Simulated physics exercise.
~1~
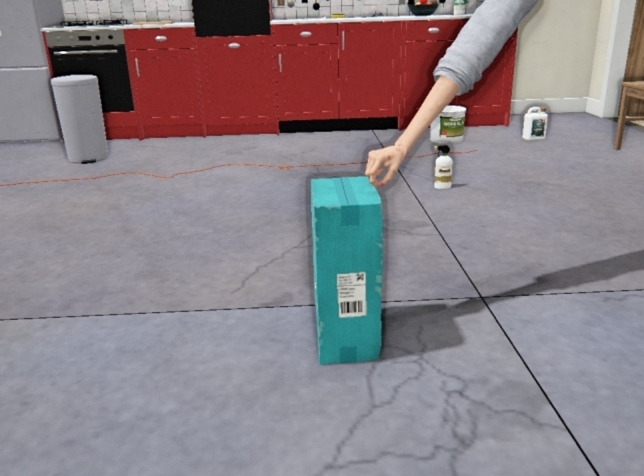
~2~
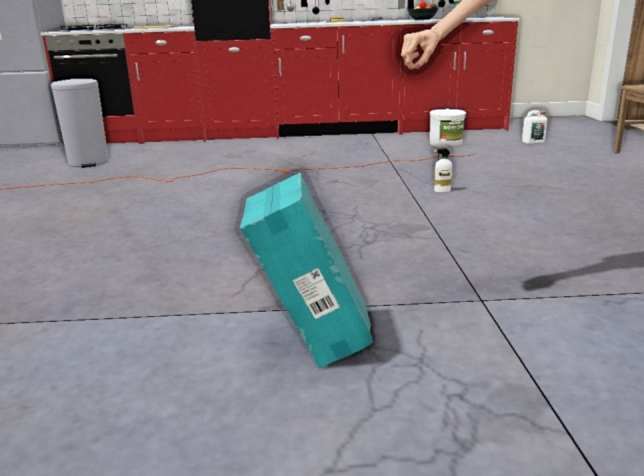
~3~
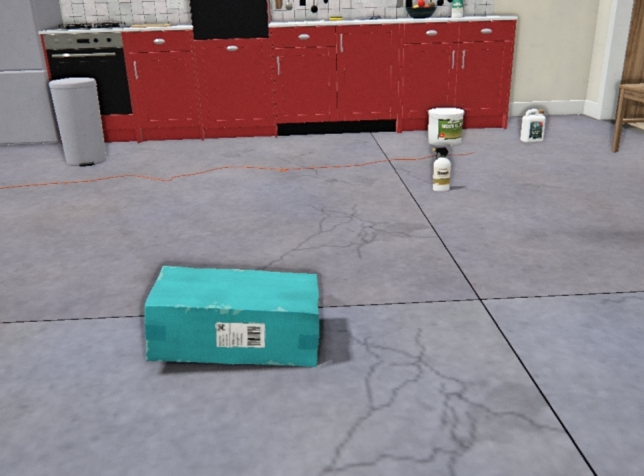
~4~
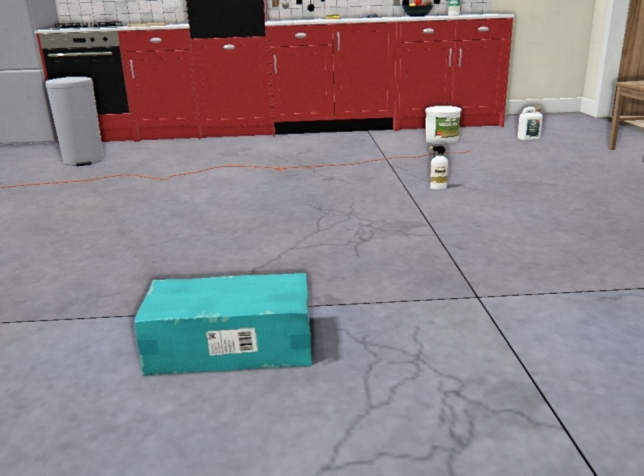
Turquoise parcel standing on a grey floor, tipping left as a hand lets go and draws back, toppling onto its side.
